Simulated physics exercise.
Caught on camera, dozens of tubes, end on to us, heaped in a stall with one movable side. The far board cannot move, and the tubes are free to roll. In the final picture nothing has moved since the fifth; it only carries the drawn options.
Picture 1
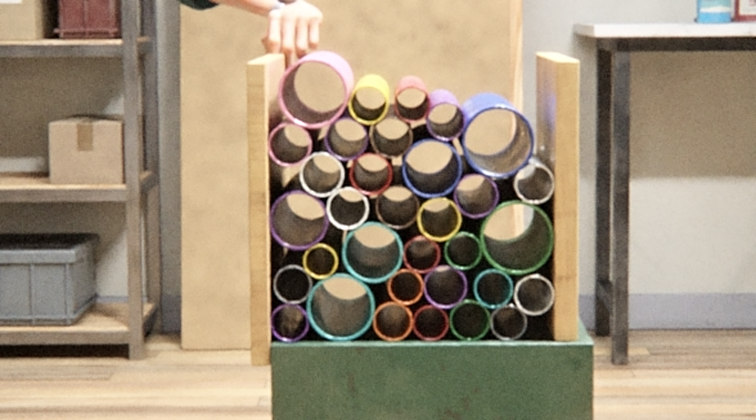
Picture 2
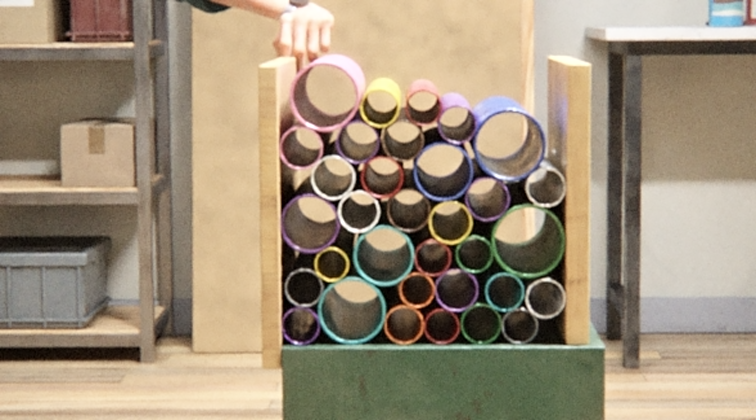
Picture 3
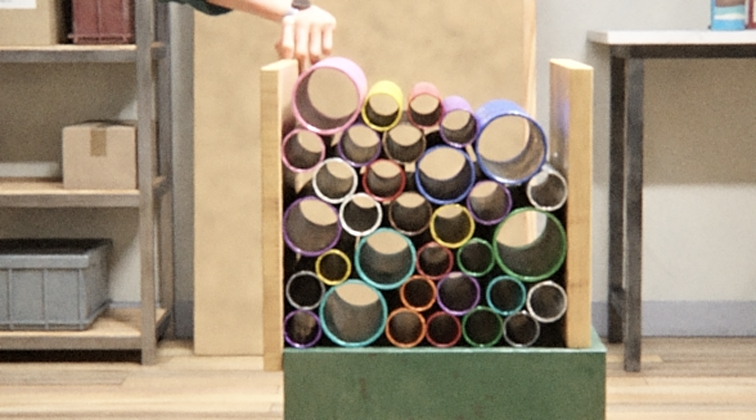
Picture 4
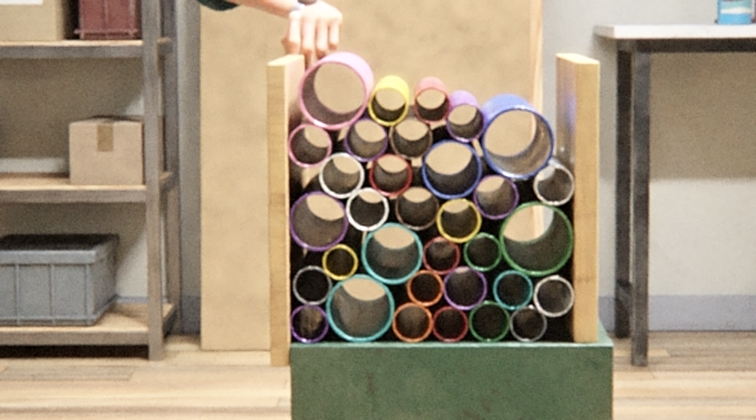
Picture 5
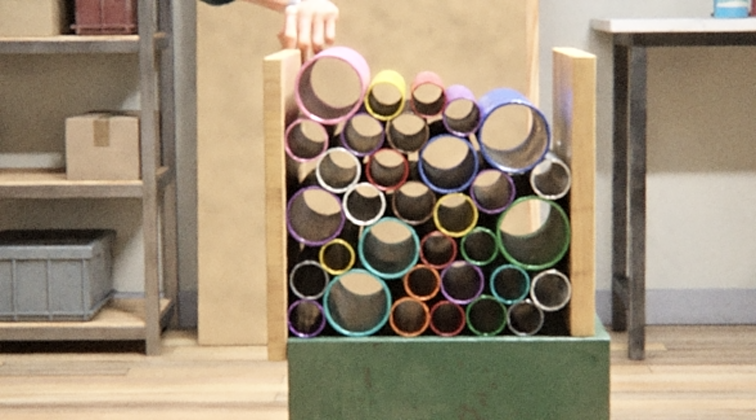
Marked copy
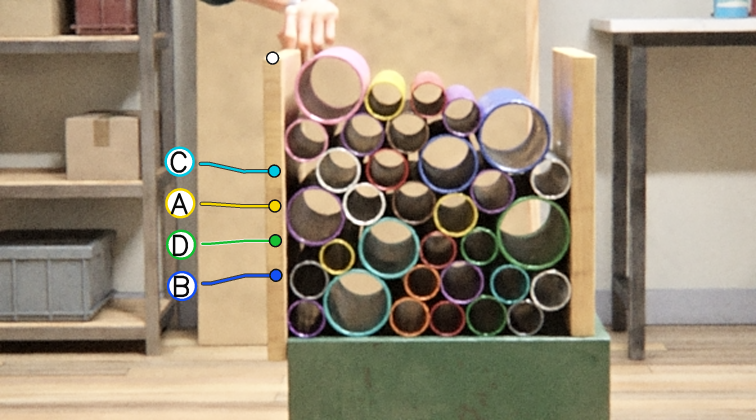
A hand reaches in at upper left, resting by a large pink tube atop a heap of tubes, seen from the front in a room with shelving at left and a table at right. Purple, blue, green, turquoise, red and yellow rims crowd between two wooden boards on a green base. The heap shows no clear change while the camera shifts slightly, jogging the whole view.
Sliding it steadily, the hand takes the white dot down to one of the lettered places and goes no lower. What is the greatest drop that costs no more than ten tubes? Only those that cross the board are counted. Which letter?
Lower it to B and no more.
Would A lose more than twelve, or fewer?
Fewer than twelve.
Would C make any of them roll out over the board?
At C: No.
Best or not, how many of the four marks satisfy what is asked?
Four of them.
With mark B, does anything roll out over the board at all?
At B: Yes.
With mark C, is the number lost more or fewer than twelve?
Fewer than twelve.
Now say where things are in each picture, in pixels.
The first picture shows a purple tube (476, 196); a pink tube (290, 145); a pink tube (313, 93).
The second picture shows a pink tube (324, 96); side board (282, 200).
The third picture shows a purple tube (302, 328); a grey tube (521, 329).
The fourth picture shows a turquoise tube (513, 290); a green tube (483, 252).
The fifth picture shows a purple tube (493, 191); a pink tube (306, 141); a pink tube (329, 89).
On the marked copy, A at (275, 206); B at (276, 275); C at (275, 171); D at (276, 241); the white dot at (273, 58).
With B. Early on, top of the board (284, 153).
Further on, top of the board (286, 257).
At the end, top of the board (286, 274), eight out over the board.
As for the rest, A two out over the board; C none out over the board; D two out over the board.
